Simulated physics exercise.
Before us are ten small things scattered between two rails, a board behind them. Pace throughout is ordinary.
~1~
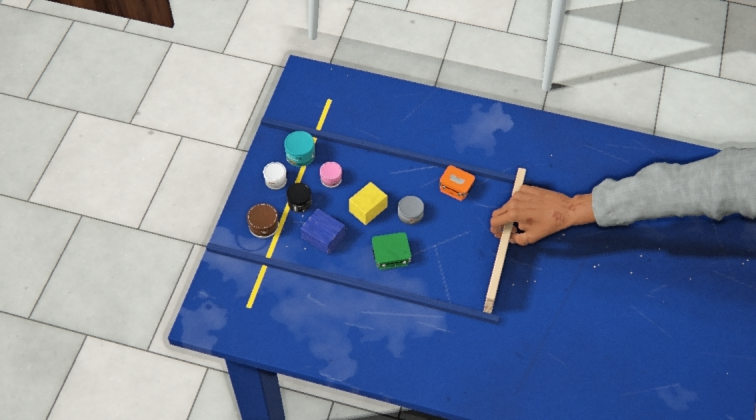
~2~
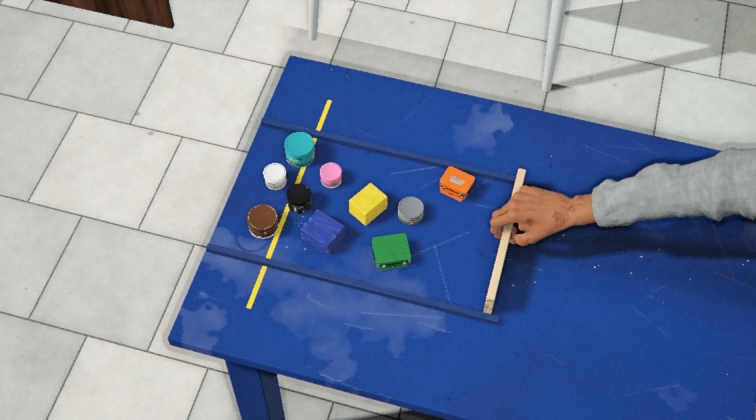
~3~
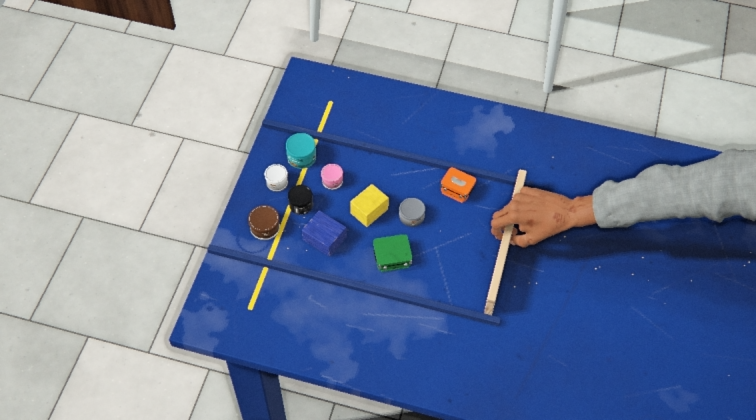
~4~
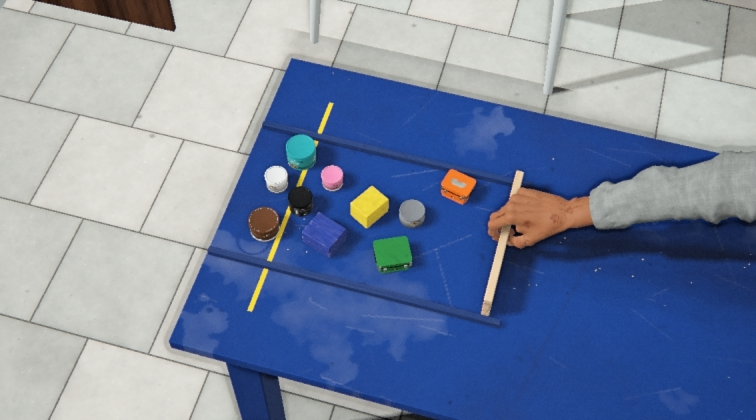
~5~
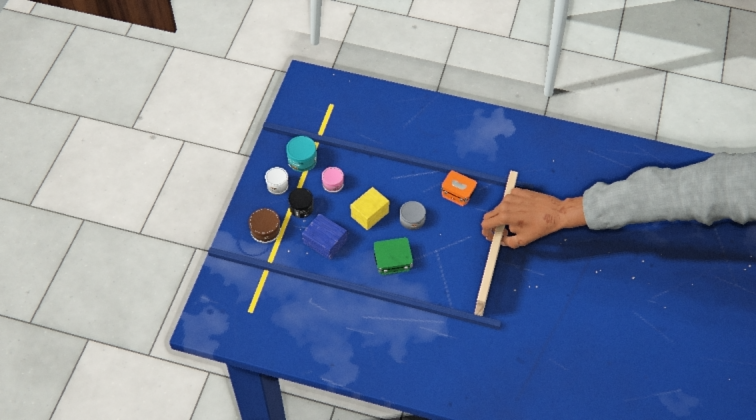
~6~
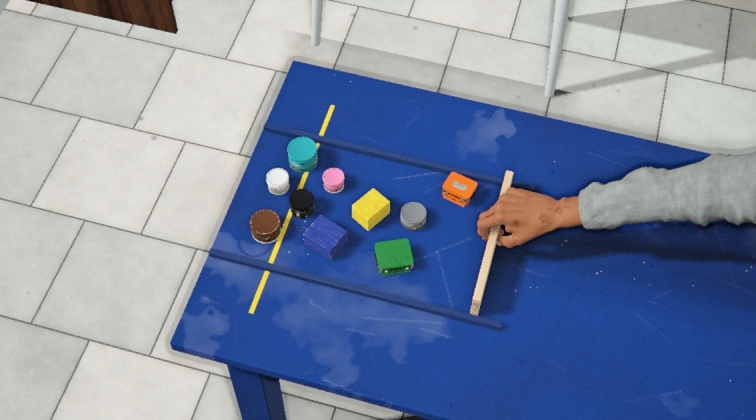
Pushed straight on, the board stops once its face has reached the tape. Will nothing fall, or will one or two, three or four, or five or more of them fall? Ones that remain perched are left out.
Pushes off one or two.
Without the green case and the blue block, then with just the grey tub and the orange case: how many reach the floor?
Try 1: 0; try 2: 1.
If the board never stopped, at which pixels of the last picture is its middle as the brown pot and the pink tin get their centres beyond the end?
Roughly at (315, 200) and roughly at (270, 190).
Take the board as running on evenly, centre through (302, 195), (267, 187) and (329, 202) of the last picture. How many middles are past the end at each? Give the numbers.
1, 6 and 0.
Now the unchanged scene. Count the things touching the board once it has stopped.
It's 4 of them.
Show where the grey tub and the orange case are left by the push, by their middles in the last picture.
Grey tub at about (291, 176), orange case at about (298, 153).
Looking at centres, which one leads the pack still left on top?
The blue block is foremost.
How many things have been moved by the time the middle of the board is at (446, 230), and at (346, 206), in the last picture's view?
At first I count 1, and then 8.
Soon after, none off yet; white tin at rest near (278, 182); brown pot at rest near (266, 227); turquoise tub at rest near (303, 155).
Then, none off yet; white tin at rest near (278, 182); brown pot moved about its own width near (238, 220); turquoise tub moving near (299, 152).
By the end, the number that fall off is one or two; fallen, brown pot.
